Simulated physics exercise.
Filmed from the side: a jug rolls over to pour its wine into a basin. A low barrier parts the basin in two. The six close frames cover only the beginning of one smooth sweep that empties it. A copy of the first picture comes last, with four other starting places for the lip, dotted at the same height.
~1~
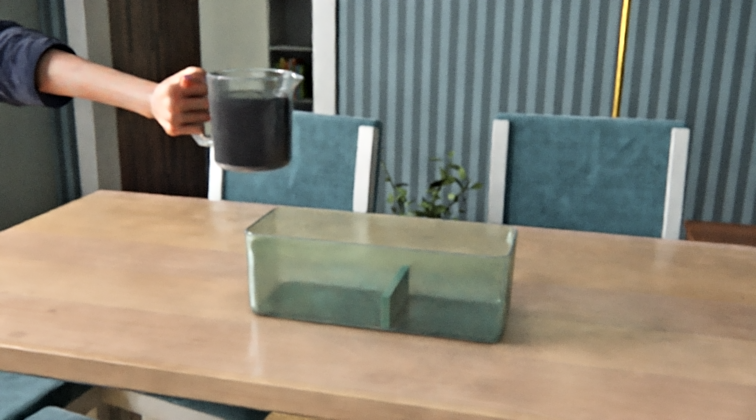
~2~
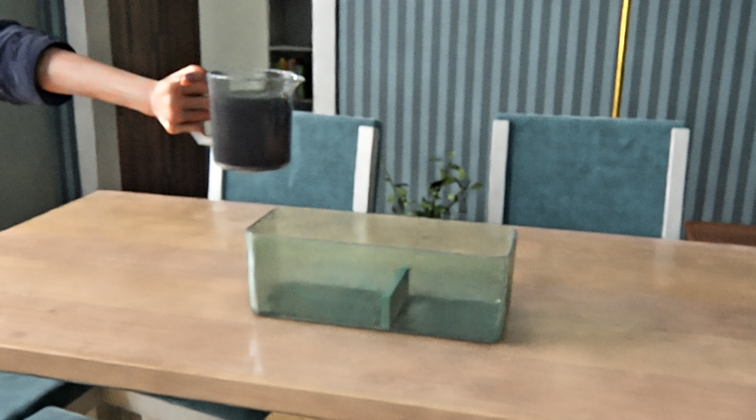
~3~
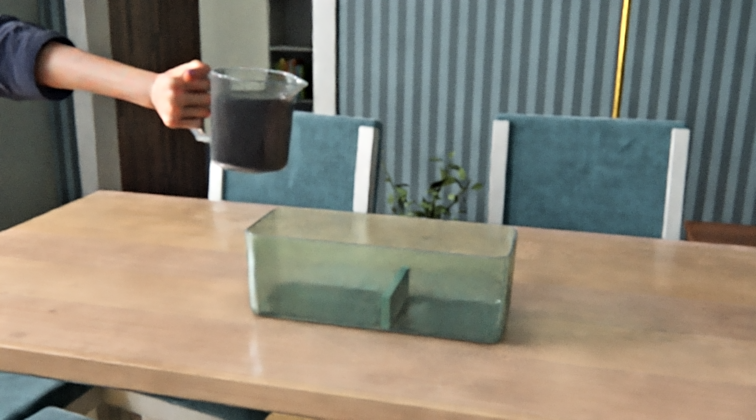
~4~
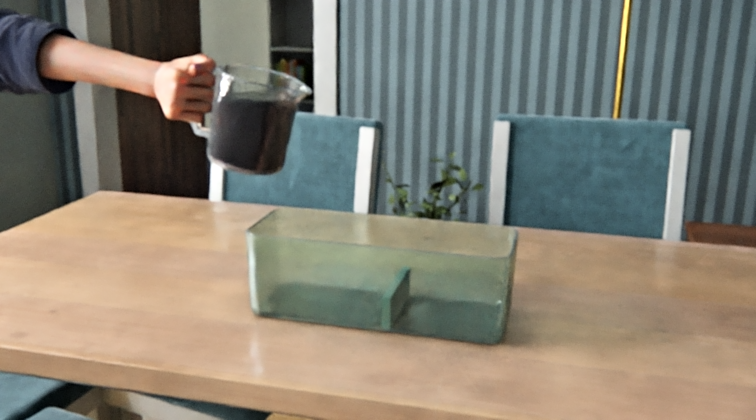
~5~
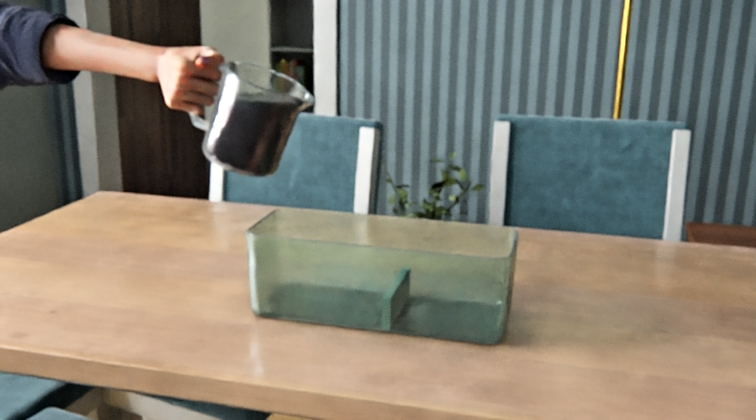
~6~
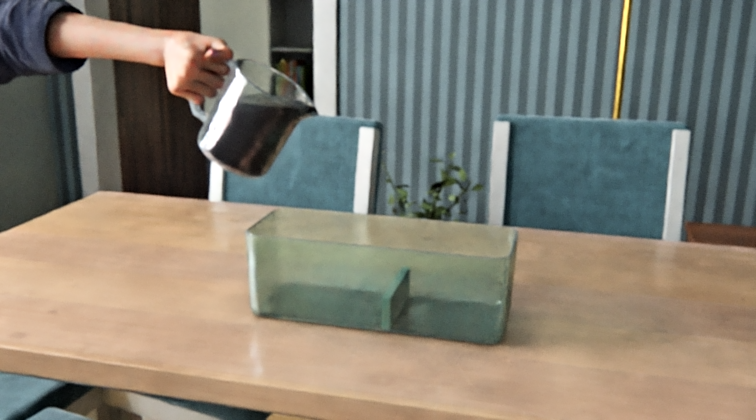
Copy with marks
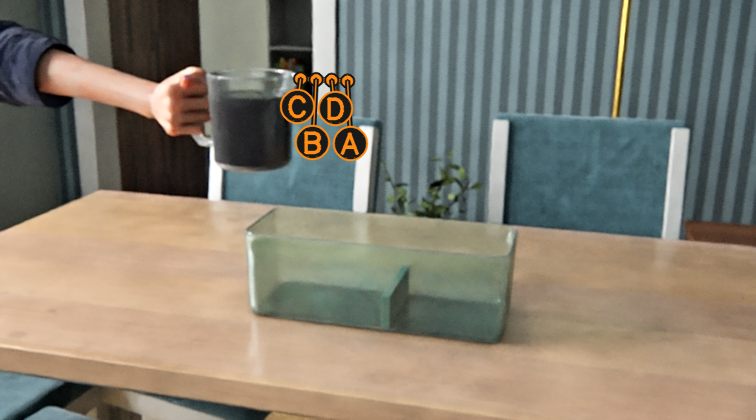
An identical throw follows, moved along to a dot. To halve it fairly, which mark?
Best: A.
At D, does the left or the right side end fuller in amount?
The left side.
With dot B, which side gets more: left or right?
The left side.
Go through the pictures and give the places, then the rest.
Upright, lip at (302, 78); basin from (251, 311) to (503, 341); top of the wall at (397, 279); nothing has left yet.
Upright, lip at (302, 80); nothing has left yet.
Tipped about 5°, lip at (305, 84); nothing has left yet.
Tipped about 12°, lip at (310, 92); nothing has left yet.
Tipped about 21°, lip at (314, 102); nothing has left yet.
Tipped about 31°, lip at (316, 115); nothing has left yet.
On the marked copy, A at (347, 81); B at (316, 79); C at (300, 78); D at (331, 80).
Choosing A, about 50 % ends left of the wall and 49 % right of it.
Choosing B, about 92 % ends left of the wall and 4 % right of it; 4 % is lost outside.
Choosing C, about 92 % ends left of the wall and 6 % right of it.
Choosing D, about 83 % ends left of the wall and 13 % right of it; 4 % is lost outside.
